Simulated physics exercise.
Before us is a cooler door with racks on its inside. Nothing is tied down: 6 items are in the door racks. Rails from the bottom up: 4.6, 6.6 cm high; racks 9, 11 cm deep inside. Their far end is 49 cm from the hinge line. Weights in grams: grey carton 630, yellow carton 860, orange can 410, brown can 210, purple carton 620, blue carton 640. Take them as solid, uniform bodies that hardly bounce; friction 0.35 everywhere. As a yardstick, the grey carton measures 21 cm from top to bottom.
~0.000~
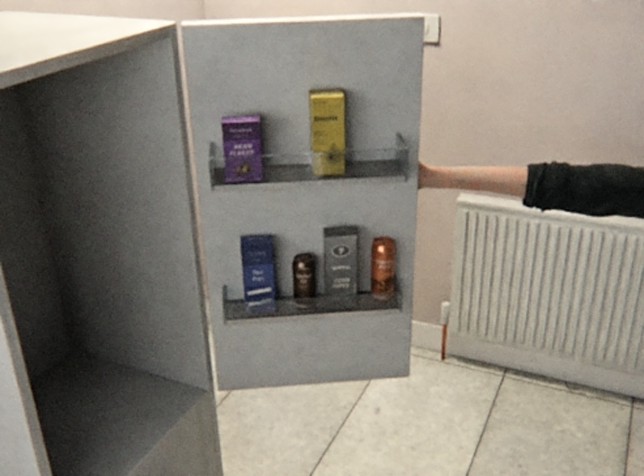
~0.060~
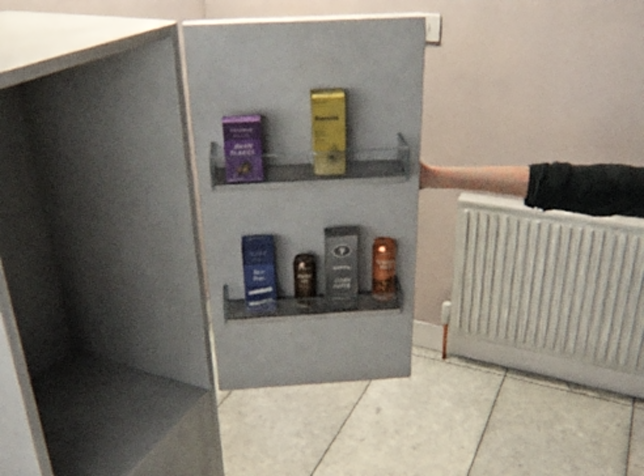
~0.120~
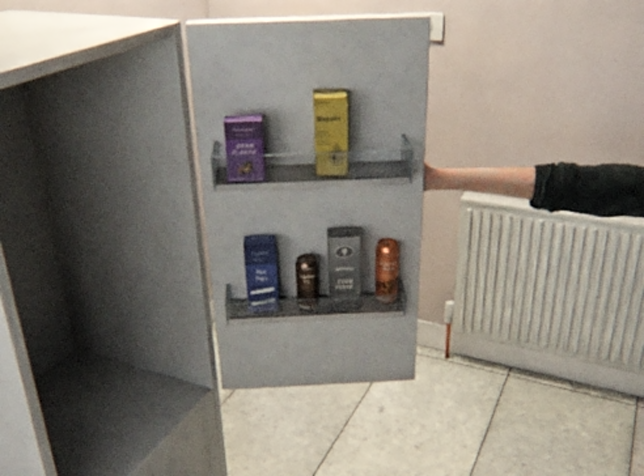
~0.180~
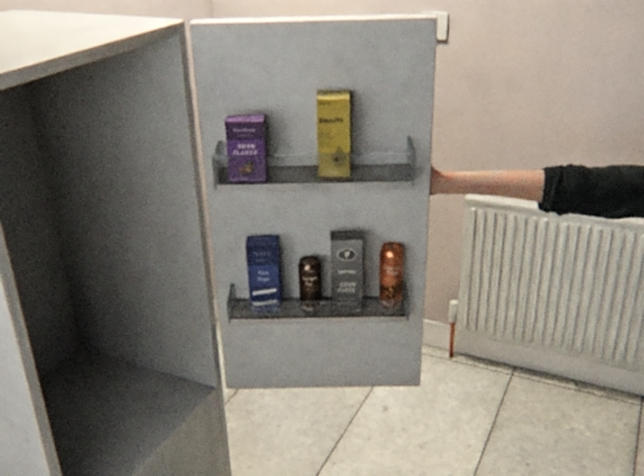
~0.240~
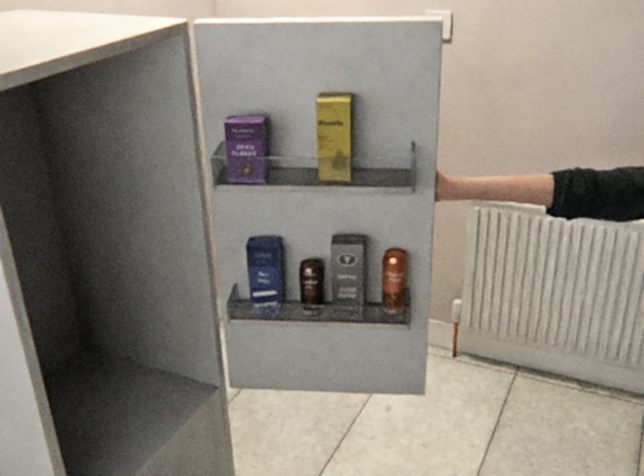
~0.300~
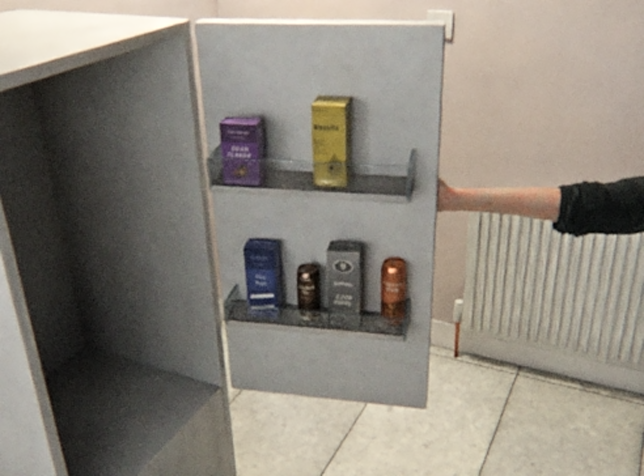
A hand slowly swings a shelved door holding boxes and cans partway toward the cabinet.
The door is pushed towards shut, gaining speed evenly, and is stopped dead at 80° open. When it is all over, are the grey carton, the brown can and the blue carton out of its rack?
The grey carton jumps its rail; the brown can keeps to its rack; the blue carton keeps to its rack.
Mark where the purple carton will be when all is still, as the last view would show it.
Around (218, 157).
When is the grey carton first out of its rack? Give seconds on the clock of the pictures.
At about 0.6 s.
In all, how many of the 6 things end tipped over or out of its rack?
In all, 2.
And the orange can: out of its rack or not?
The orange can finishes out of its rack.
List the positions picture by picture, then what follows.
The first frame shows open by 120°; grey carton (340, 269); brown can (304, 282); blue carton (258, 274).
The second frame shows open by 120°; purple carton (243, 149); yellow carton (328, 132).
The third frame shows open by 118°; orange can (387, 272); purple carton (245, 149).
The fourth frame shows open by 115°; yellow carton (334, 134); orange can (391, 276).
The fifth frame shows open by 110°; purple carton (247, 150); yellow carton (335, 137).
The sixth frame shows open by 104°; grey carton (345, 285); brown can (308, 293); blue carton (264, 279).
By 0.60 s, open by 80°; grey carton and orange can now out of its rack; brown can tilted 6° near (276, 312); blue carton 2 cm from its spot near (239, 290).
By 0.90 s, open by 80°; brown can tilted 5° near (276, 312); blue carton 2 cm from its spot near (240, 290).
By 1.10 s, open by 80°.
When it is over (1.8 s), out of its rack, grey carton and orange can; the other 4 within 5 cm of the start. In the last view, brown can near (279, 312).
